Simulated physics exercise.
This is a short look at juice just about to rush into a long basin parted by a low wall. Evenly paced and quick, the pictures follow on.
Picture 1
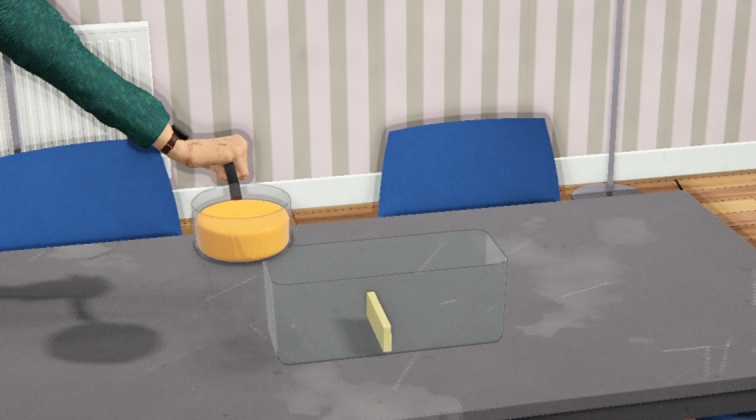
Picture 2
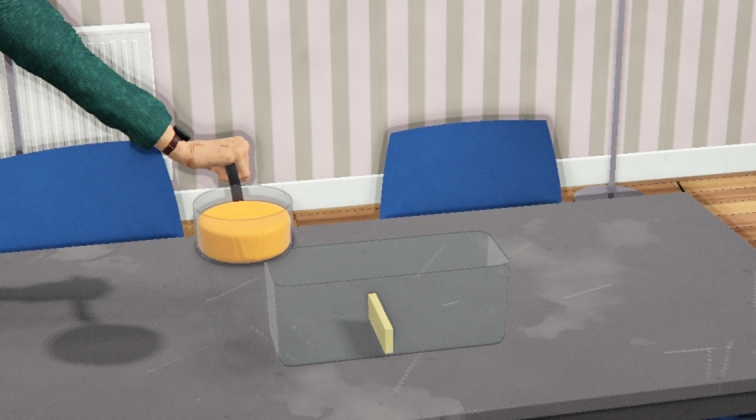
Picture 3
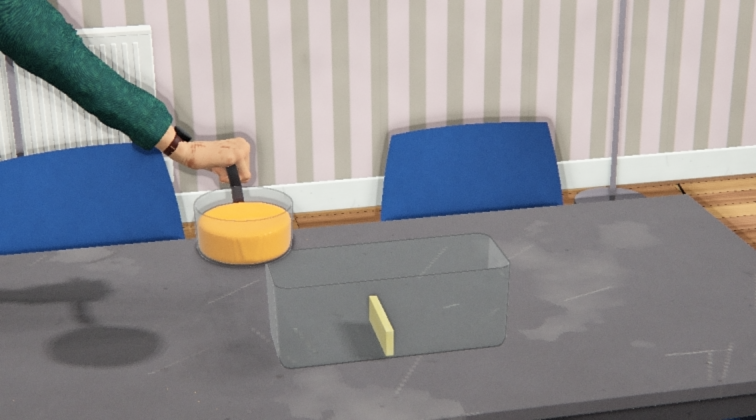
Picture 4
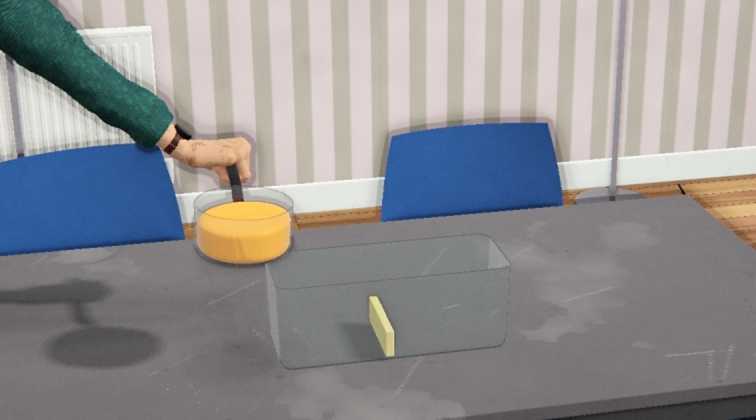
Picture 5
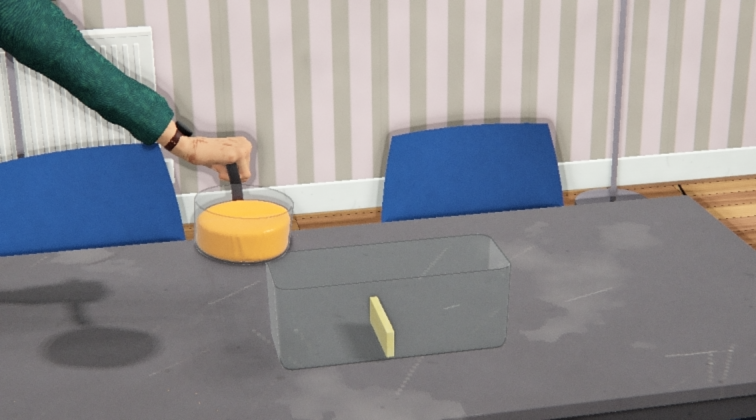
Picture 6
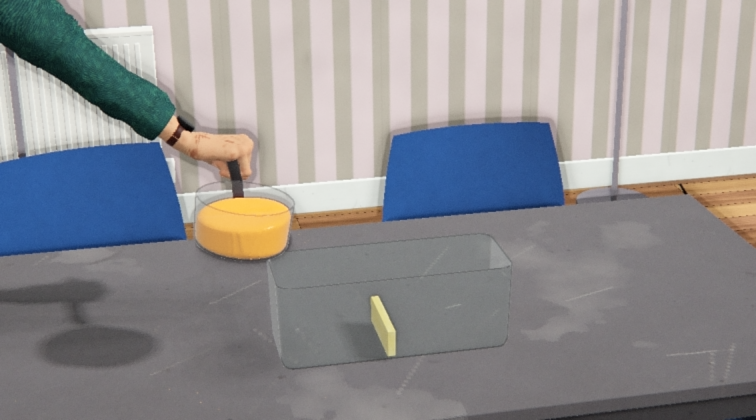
At first, a hand in a green sleeve holds a clear round pot of orange juice by its dark handle, still, beside a long see-through basin with a low yellow wall inside. Then the hand slowly tilts the pot slightly to the right, and the juice shifts inside while the basin stays empty.
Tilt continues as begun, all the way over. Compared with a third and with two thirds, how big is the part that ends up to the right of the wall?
Low range.
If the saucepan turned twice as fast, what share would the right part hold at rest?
Result: Roughly 35 %.
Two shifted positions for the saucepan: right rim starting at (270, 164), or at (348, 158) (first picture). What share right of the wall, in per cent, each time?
Near 5 in a hundred first, near 95 in a hundred second.
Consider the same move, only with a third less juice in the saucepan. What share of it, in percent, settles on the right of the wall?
Some 5 parts in a hundred.
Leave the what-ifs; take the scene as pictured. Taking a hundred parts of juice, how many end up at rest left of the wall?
It comes to about 90 per cent.
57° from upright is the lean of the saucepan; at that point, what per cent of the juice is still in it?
75 per cent or so.
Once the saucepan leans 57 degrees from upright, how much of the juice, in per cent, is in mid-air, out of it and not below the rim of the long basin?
Roughly 20 %.
A moment on, the saucepan is tipped part way and 73 per cent is still to pour, 5 is left of the wall and 0 right of it.
Next, the saucepan is tipped on its side and 16 per cent is still to pour, 64 is left of the wall and 4 right of it.
Then the saucepan is tipped right over and 1 per cent is still to pour, 90 is left of the wall and 7 right of it.
Later the saucepan is tipped right over and 0 per cent is still to pour, 91 is left of the wall and 8 right of it.
In the end 92 per cent lies left of the wall, 8 right of it and 1 outside.
